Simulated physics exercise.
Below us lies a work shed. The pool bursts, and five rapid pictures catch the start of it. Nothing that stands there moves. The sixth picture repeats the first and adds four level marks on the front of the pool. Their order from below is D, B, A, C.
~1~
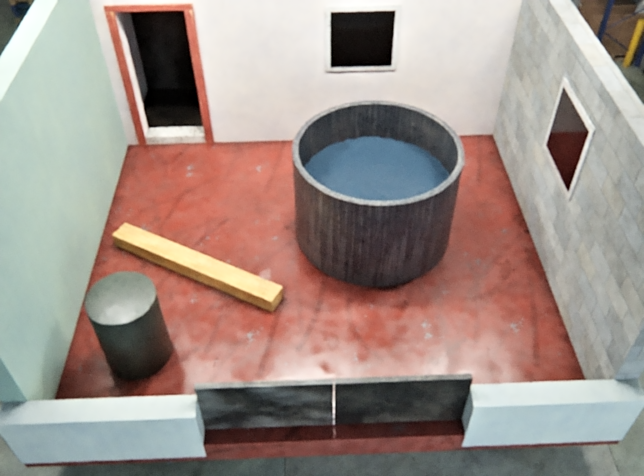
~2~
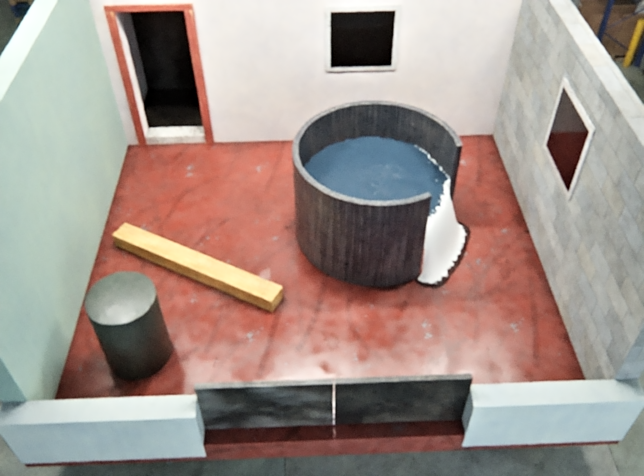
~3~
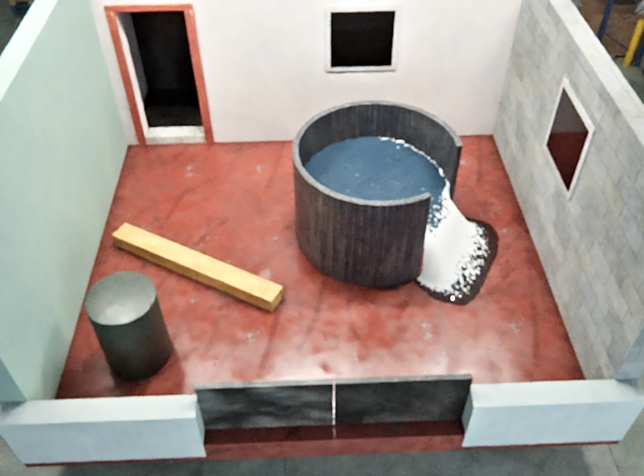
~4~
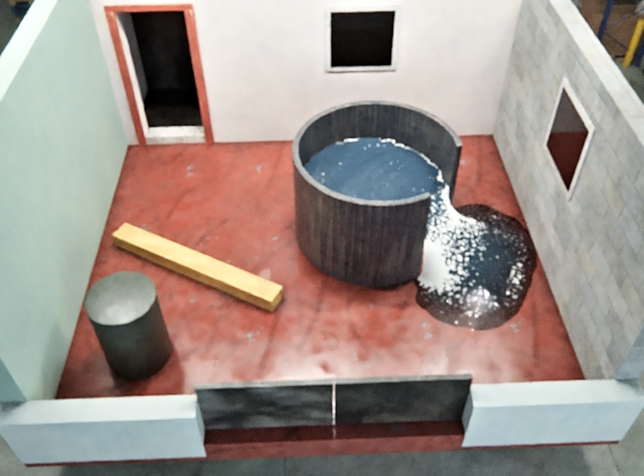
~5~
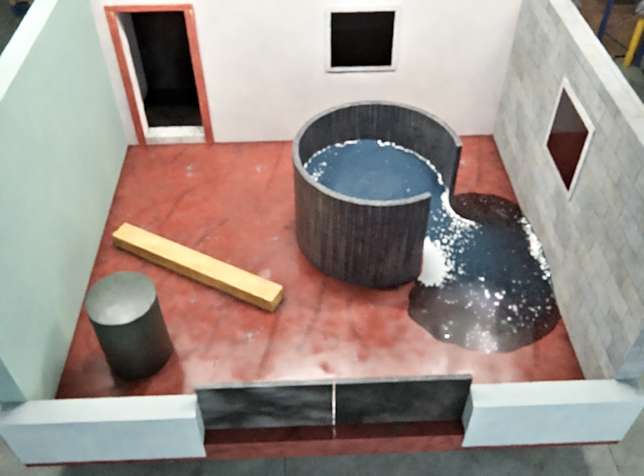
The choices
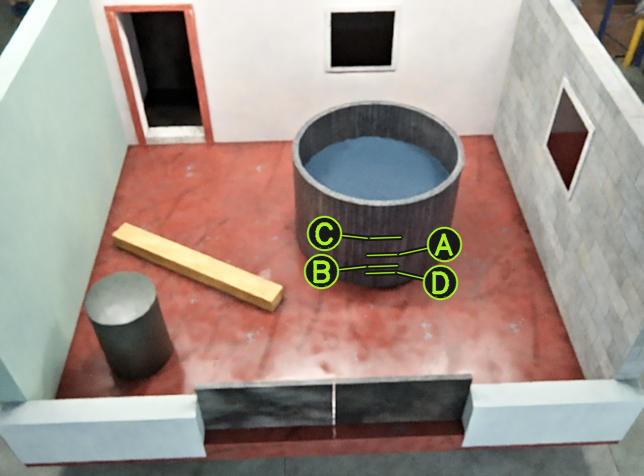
In this clip, a round dark tank of blue water stands in a red-floored work shed, then a gap opens in its right side and water pours out foaming white, spreading in a dark pool across the floor's right side.
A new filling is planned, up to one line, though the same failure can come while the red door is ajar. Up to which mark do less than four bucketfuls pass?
I would pick line C.
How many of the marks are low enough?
All of the four.
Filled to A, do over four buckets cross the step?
No.
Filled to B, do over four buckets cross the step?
No, not at all.
On the marked copy, A at (383, 255); B at (382, 266); C at (384, 237); D at (381, 273); from the bottom up D, B, A, C.
With A, nothing gets over.
With B, nothing gets over.
With C, a splash gets over, under a bucket.
With D, nothing gets over.
